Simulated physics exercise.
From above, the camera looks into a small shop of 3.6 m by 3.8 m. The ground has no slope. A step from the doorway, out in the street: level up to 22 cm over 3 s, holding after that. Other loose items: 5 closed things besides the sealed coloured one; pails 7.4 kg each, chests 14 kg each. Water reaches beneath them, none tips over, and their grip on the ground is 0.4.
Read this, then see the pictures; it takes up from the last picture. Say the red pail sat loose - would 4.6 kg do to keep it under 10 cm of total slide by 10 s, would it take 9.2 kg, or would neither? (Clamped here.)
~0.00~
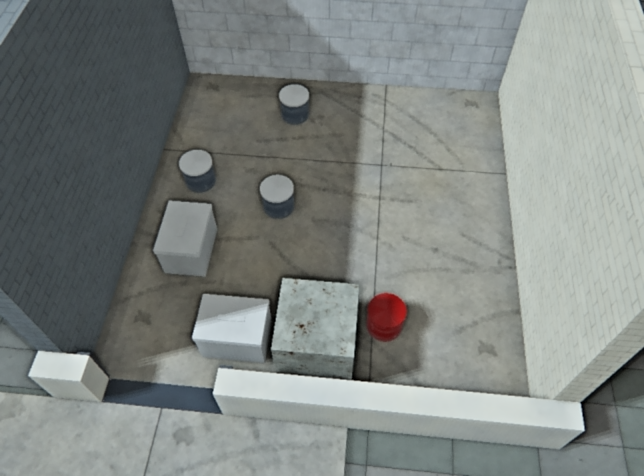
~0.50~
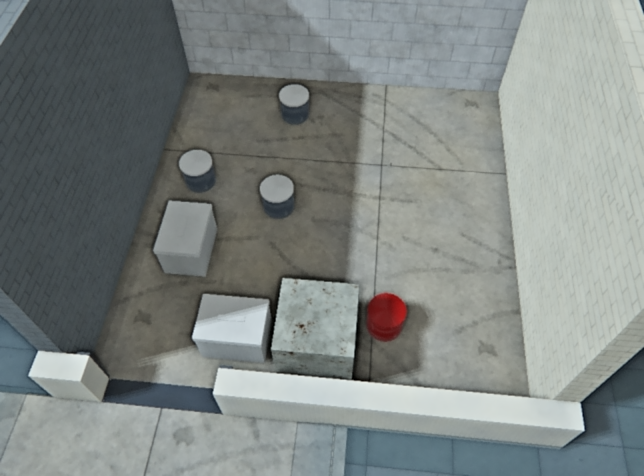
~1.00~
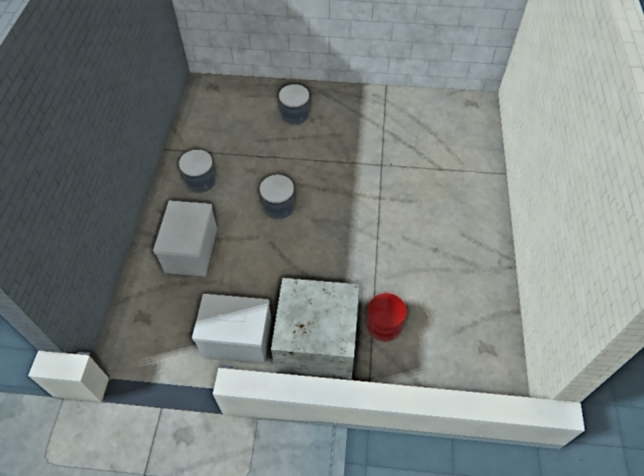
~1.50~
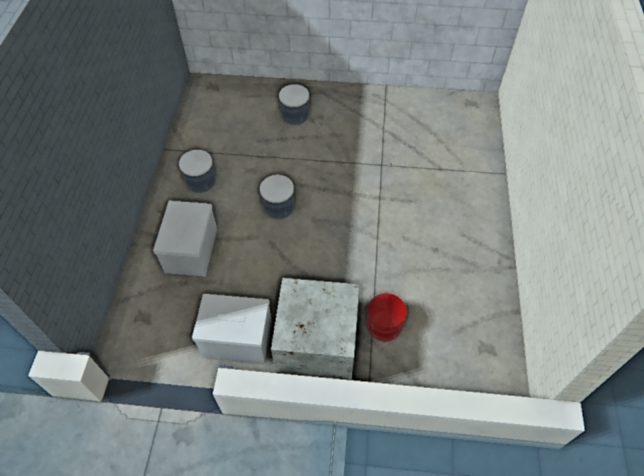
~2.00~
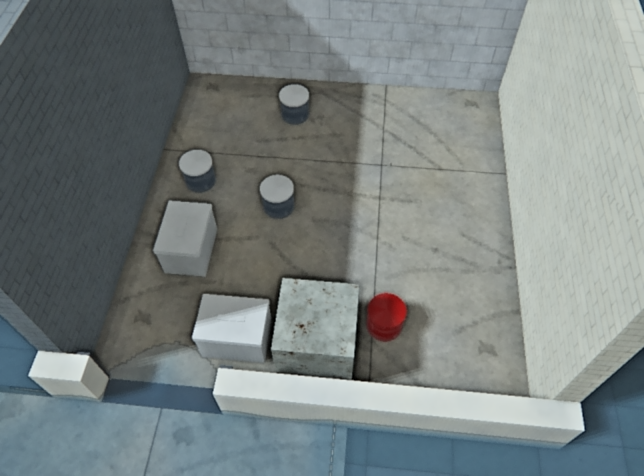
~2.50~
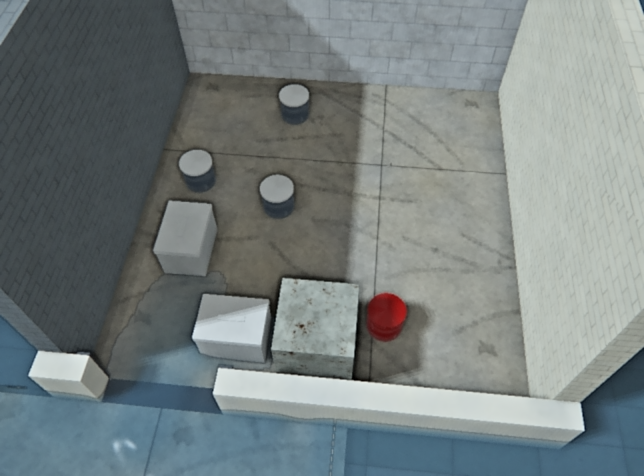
It would take 9.2 kg.
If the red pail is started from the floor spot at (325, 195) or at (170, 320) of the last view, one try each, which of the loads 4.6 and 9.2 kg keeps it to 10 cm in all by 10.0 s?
For the first spot both come up short, for the second both come up short.
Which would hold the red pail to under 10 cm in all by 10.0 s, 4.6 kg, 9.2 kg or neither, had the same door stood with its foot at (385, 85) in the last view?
Short version: Neither mass is sufficient.
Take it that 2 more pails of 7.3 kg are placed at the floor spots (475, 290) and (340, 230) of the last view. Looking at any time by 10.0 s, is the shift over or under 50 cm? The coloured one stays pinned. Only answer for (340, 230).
Its shift comes out smaller than that.
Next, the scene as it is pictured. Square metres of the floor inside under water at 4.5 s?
Roughly 7.0 m2 of it is wet.
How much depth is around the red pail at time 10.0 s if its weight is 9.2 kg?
5 cm, roughly.
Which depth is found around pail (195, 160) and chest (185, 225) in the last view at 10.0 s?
Some 12 cm at the first, some 6 cm at the second.
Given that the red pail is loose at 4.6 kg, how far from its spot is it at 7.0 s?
Shift: About 0 cm.
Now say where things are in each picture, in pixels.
The first frame shows the red pail at (387, 310) rests on the ground; water covers 0.0 m2; 0 of 6 have shifted.
The second frame shows the red pail at (387, 310), on the bottom; 0.0 m2 under water; 0 of 6 have shifted.
The third frame shows the red pail at (387, 310), on the bottom; 0.0 m2 under water; 0 of 6 have shifted.
The fourth frame shows the red pail at (387, 310), on the bottom; water covers 0.0 m2; 0 of 6 have shifted.
The fifth frame shows the red pail at (387, 310) rests on the ground; 0.2 m2 under water; 0 of 6 have shifted.
The sixth frame shows the red pail at (387, 310) rests on the ground; 0.8 m2 under water; 0 of 6 have shifted.
After 3.5 s the red pail would be 0 cm from its start with 4.6 kg and 0 cm from its start with 9.2 kg; 0 cm of water round it then.
After 4.5 s the red pail would be 0 cm from its start with 4.6 kg and 0 cm from its start with 9.2 kg; 0 cm of water round it then.
After 7.0 s the red pail would be 0 cm from its start with 4.6 kg and 0 cm from its start with 9.2 kg; 1 cm of water round it then.
After 10.0 s the red pail would be 24 cm from its start with 4.6 kg and 0 cm from its start with 9.2 kg; 5 cm of water round it then.
